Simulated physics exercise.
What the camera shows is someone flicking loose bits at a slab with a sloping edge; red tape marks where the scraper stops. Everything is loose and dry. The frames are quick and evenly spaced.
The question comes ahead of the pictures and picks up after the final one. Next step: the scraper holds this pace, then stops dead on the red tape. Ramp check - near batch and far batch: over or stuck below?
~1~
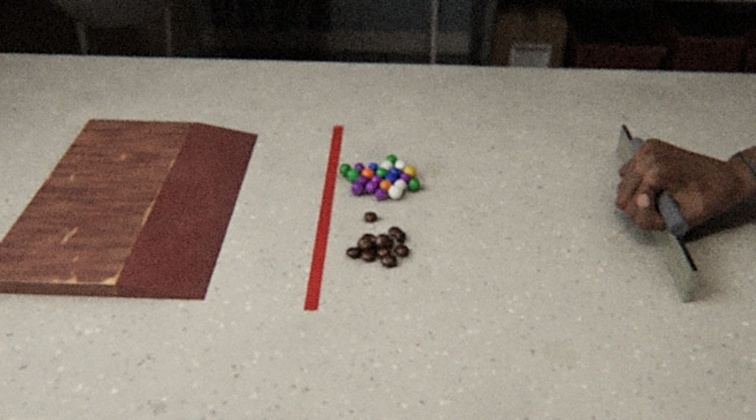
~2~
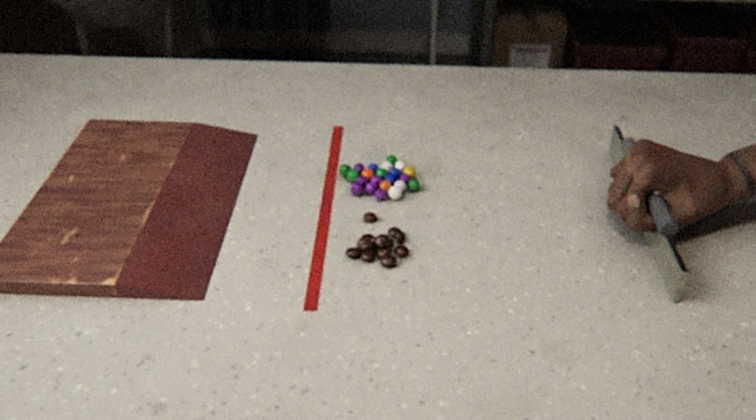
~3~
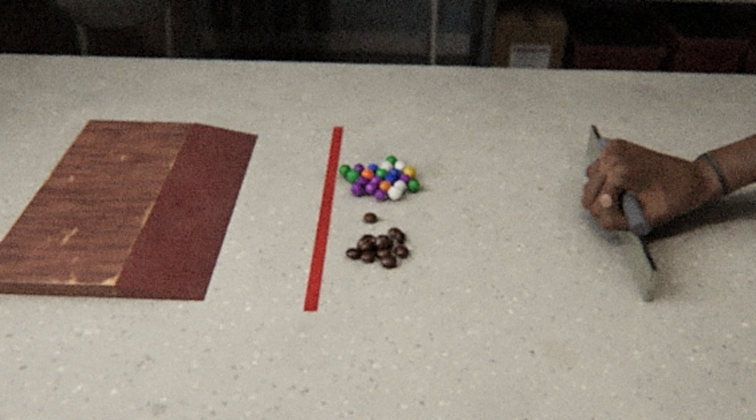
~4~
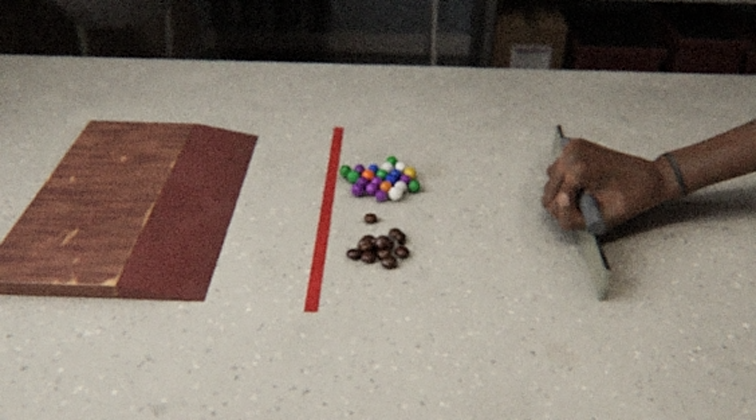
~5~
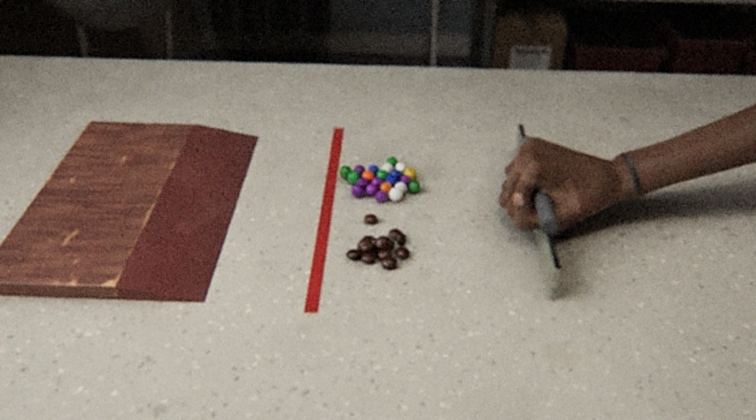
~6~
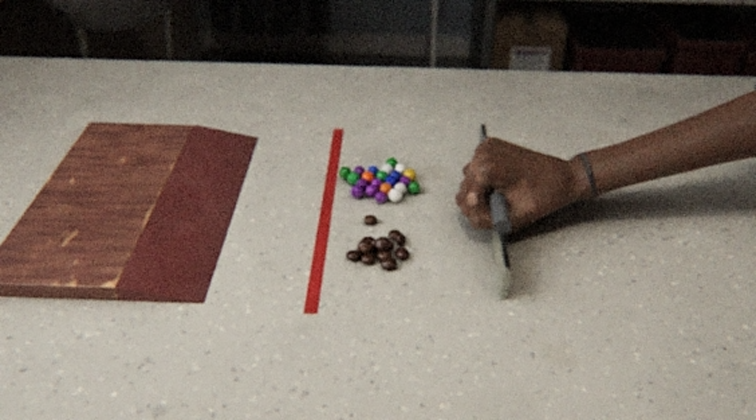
Near batch - stuck below; far batch - over.
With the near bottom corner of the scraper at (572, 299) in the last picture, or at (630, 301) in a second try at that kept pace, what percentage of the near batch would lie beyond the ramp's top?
Close to 0 in a hundred the first time, close to 0 in a hundred the second.
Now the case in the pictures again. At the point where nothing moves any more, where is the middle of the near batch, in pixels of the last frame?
The middle comes to rest roughly at (247, 245).
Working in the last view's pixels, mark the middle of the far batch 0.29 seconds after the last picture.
Around (278, 188).
Then, 0.14 s later than the last frame, scraper still moving, near (391, 183); near batch every one short of the ramp; far batch every one short of the ramp.
Then, 0.29 s later than the last frame, scraper stopped at the red tape; near batch every one short of the ramp; far batch about a tenth on the ramp, almost all short of the ramp.
Then, 0.57 s later than the last frame, scraper stopped at the red tape; near batch about a tenth on the ramp, almost all short of the ramp; far batch the larger part past the top, roughly a quarter on the ramp.
When it is over, scraper stopped at the red tape; near batch not one past the top, about a tenth on the ramp, almost all short of the ramp; far batch every one past the top.
